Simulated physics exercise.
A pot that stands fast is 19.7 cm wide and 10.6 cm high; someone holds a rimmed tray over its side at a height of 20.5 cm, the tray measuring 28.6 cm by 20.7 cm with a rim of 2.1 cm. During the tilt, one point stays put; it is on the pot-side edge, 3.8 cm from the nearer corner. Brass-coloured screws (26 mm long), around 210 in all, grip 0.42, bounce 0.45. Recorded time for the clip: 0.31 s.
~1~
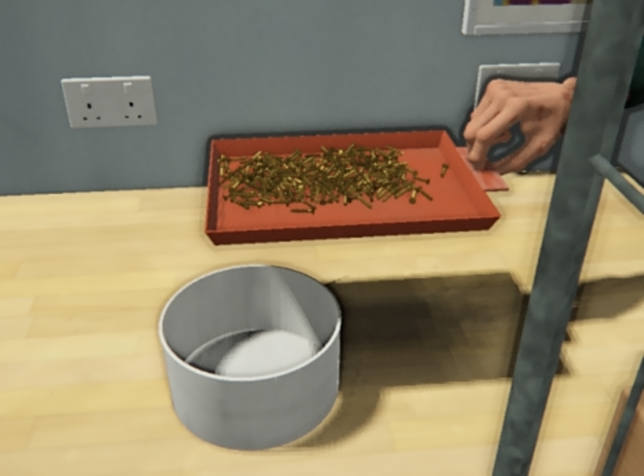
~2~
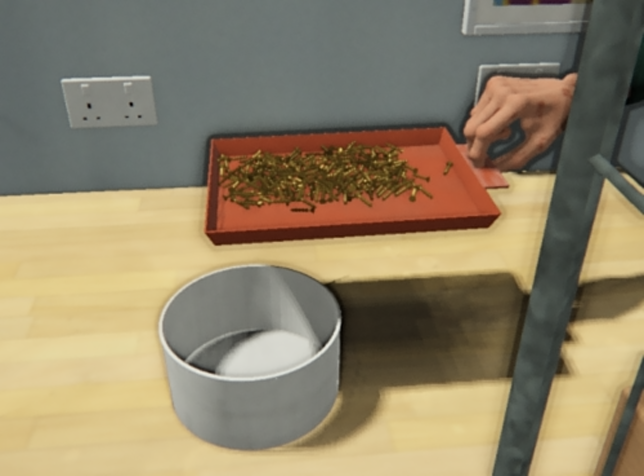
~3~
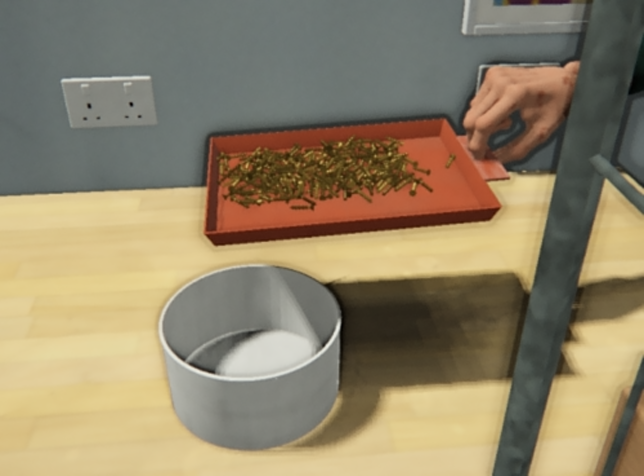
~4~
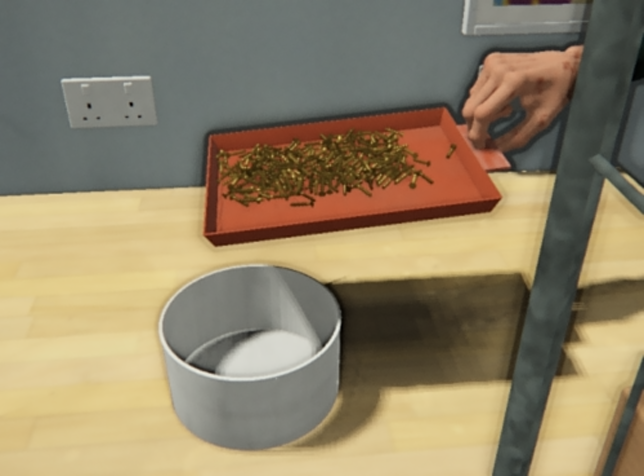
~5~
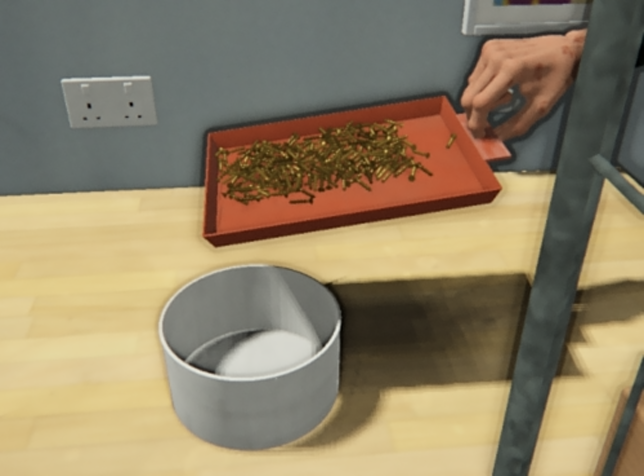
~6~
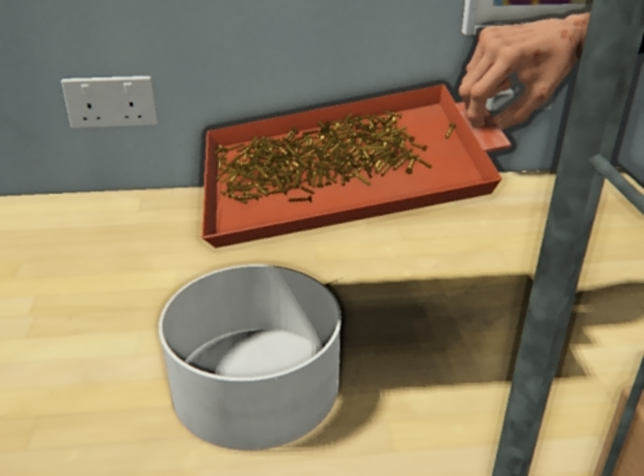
A hand slowly lifts the right end of a red tray of small brass-coloured pieces.
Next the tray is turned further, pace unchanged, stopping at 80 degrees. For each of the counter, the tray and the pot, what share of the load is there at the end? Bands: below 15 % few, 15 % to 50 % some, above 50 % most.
Result: Counter: Some, left on the tray: Few, pot: Most.
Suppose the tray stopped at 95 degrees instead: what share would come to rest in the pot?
Roughly 75 %.
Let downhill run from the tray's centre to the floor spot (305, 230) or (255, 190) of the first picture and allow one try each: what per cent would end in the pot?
Estimate: Some 100 % and some 10 % respectively.
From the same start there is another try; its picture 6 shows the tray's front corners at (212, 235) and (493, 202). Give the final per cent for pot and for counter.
That works out as pot 95 and counter 5.
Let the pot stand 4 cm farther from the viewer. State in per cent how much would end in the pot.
My estimate: Some 55 per cent.
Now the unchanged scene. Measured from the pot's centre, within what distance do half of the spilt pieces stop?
Close to 18 cm, give or take.
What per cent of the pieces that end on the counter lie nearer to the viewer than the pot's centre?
Near 30 in a hundred.
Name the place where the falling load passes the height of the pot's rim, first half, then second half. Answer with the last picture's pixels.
It passes about (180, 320) first and (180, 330) afterwards.
Then, 0.74 s after the last picture, tilt 43 degrees; the tray holds 100 %, the pot 0 %.
Then, 1.23 s after the last picture, tilt 65 degrees; the tray holds 90 %, the pot 5 %.
Then, 1.79 s after the last picture, tilt 80 degrees; the tray holds 5 %, the pot 65 %.
In the end, counter 25 %, tray 0 %, pot 75 %.
